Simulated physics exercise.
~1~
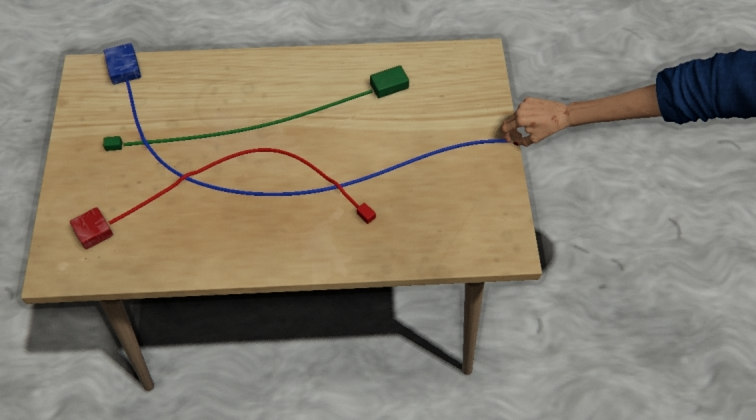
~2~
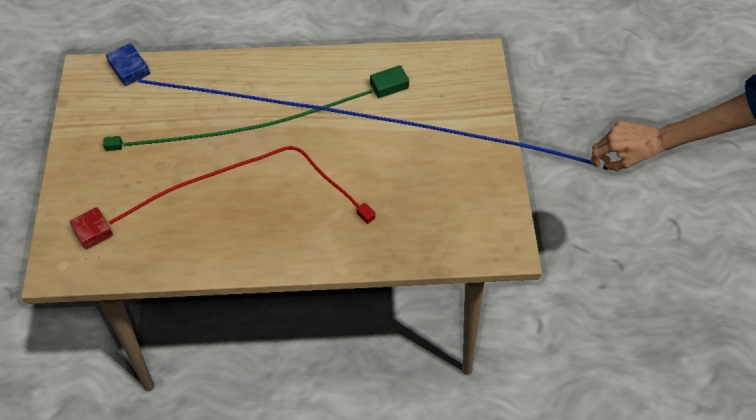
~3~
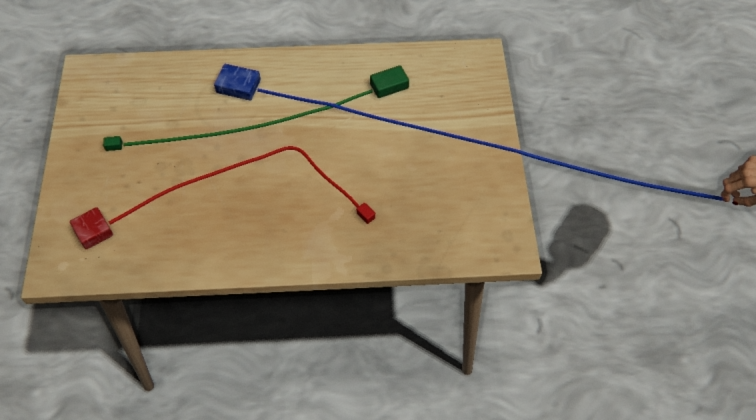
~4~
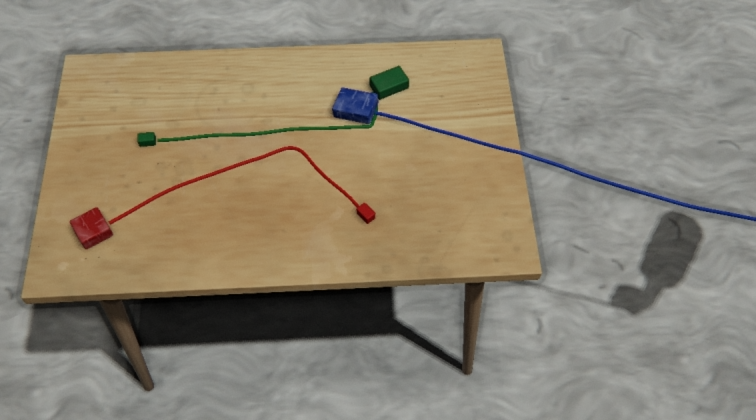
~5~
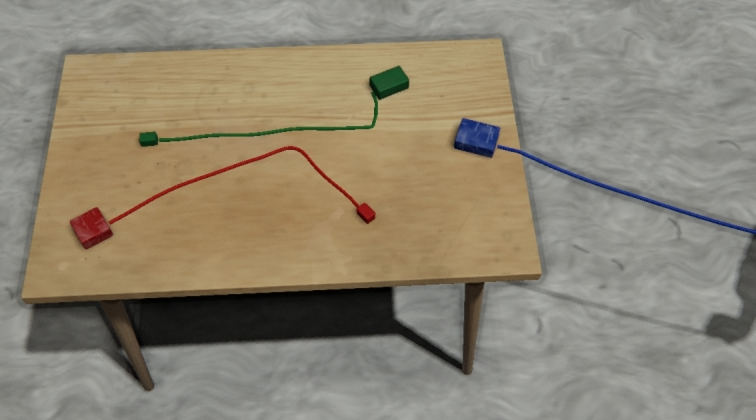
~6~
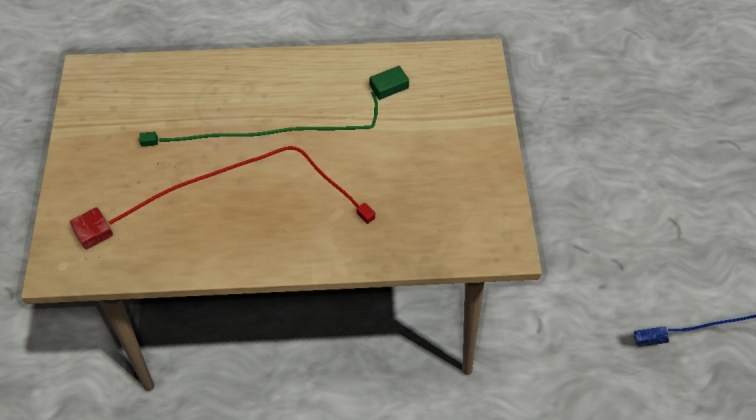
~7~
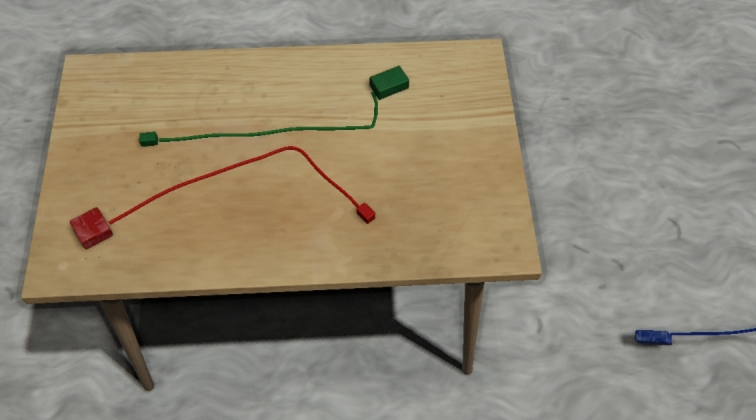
At the start, three cords, blue, green and red, lie on a wooden table, each with a block at one end, while a hand at the right edge holds the blue cord. The hand pulls it right and slightly toward the near side, drawing it taut and bending the red cord into a sharper peak. The blue block slides across the table, pushing the green cord into a bend and drawing its small plug a little rightward. The blue block then slips off the right edge and ends up beyond the table, while the green and red blocks remain in place.
